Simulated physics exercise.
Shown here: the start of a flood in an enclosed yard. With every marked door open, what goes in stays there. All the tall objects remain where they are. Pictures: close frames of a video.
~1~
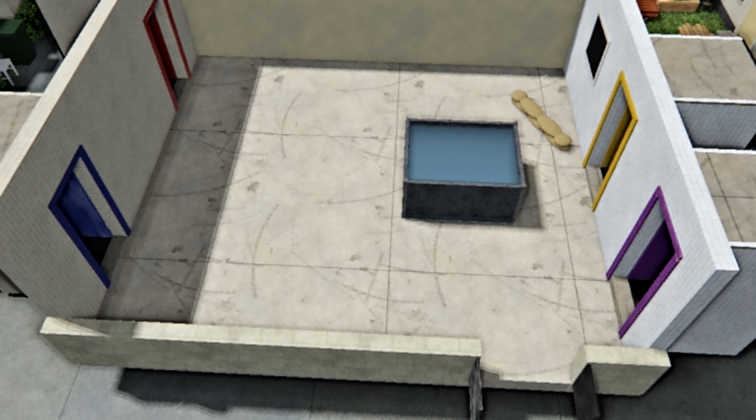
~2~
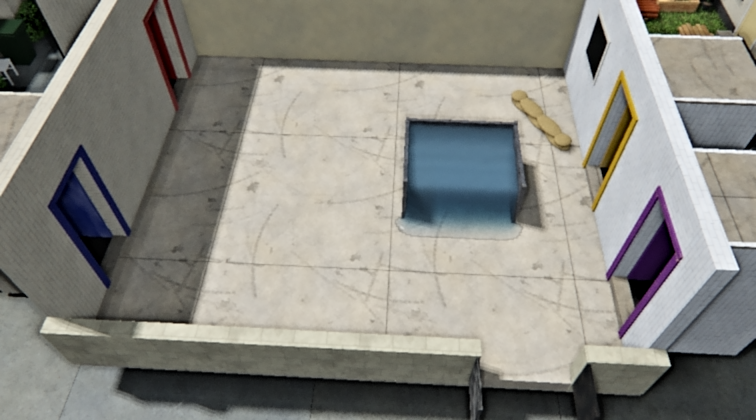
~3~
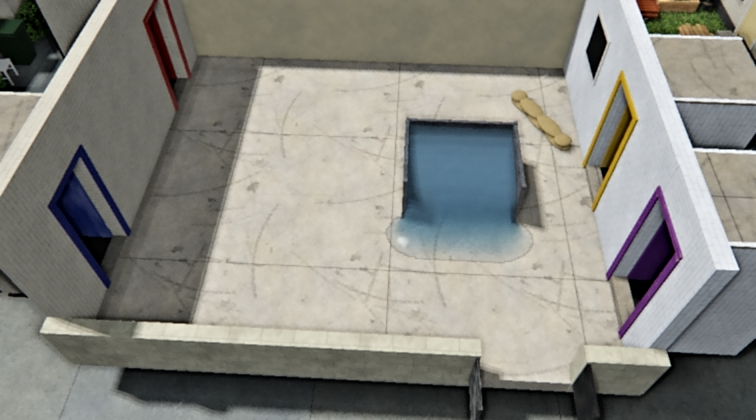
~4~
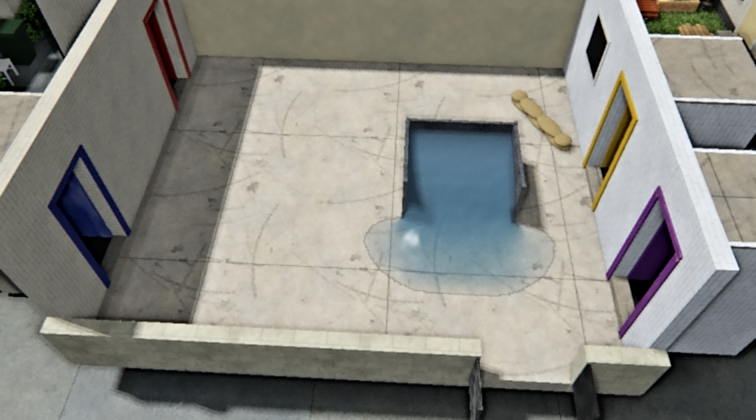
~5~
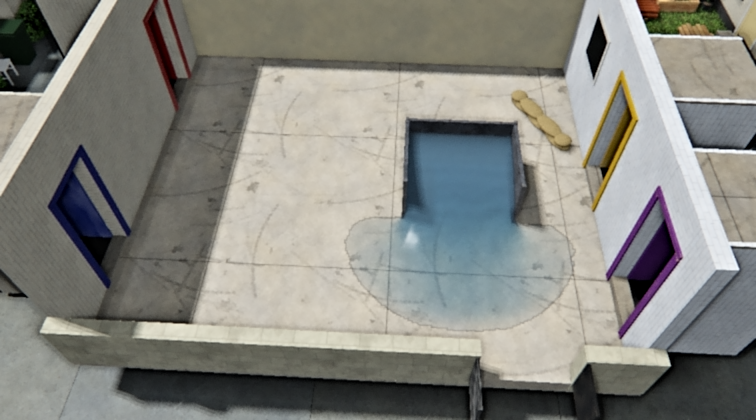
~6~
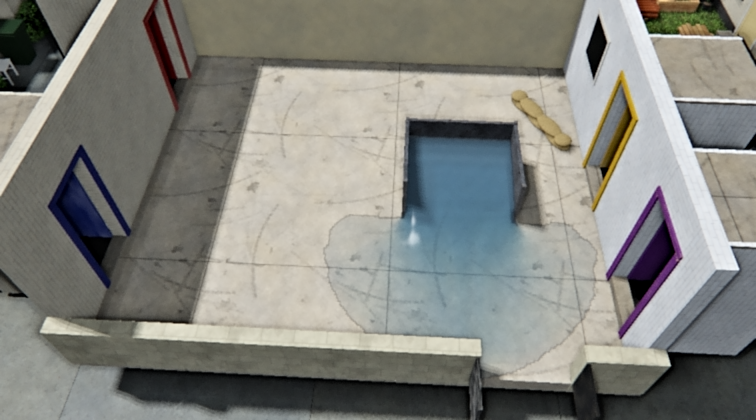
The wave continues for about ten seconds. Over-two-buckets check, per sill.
One by one: The blue door lets the inflow pass two buckets, the red door keeps the inflow to two buckets or less, the purple door keeps the inflow to two buckets or less, the yellow door keeps the inflow to two buckets or less.
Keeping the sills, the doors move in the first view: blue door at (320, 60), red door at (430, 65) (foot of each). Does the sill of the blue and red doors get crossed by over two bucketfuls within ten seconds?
Note: Blue door does not reach the limit, red door does not reach the limit.
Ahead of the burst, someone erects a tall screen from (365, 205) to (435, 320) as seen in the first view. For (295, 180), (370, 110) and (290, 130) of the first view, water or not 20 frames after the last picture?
Point by point: First not reached, second submerged, third not reached.
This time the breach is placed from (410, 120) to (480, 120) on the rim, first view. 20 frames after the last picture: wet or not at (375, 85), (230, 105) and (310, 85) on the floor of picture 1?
Submerged, submerged, submerged.
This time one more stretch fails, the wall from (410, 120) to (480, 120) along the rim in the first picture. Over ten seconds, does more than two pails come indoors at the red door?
As I see it, the red door surpasses the limit.
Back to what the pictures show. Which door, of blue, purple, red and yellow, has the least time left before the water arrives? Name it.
First comes the one in purple.
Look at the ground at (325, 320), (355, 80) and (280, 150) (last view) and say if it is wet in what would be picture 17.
In turn, the points end up soaked, high and dry and high and dry.
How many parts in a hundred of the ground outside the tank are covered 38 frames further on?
My best guess is some 55 %.
A moment on, water covers 25 % of the floor; the blue door not reached, the red door not reached, the purple door wet at the sill, nothing in, the yellow door not reached.
Next, water covers 25 % of the floor; the blue door not reached, the red door not reached, the purple door wet at the sill, nothing in, the yellow door not reached.
Then, water covers 40 % of the floor; the blue door under two buckets in, the red door not reached, the purple door wet at the sill, nothing in, the yellow door not reached.
Later, water covers 55 % of the floor; the blue door far over two buckets in, the red door wet at the sill, nothing in, the purple door wet at the sill, nothing in, the yellow door wet at the sill, nothing in.
In the end, water covers 75 % of the floor; the blue door far over two buckets in, the red door wet at the sill, nothing in, the purple door wet at the sill, nothing in, the yellow door wet at the sill, nothing in.
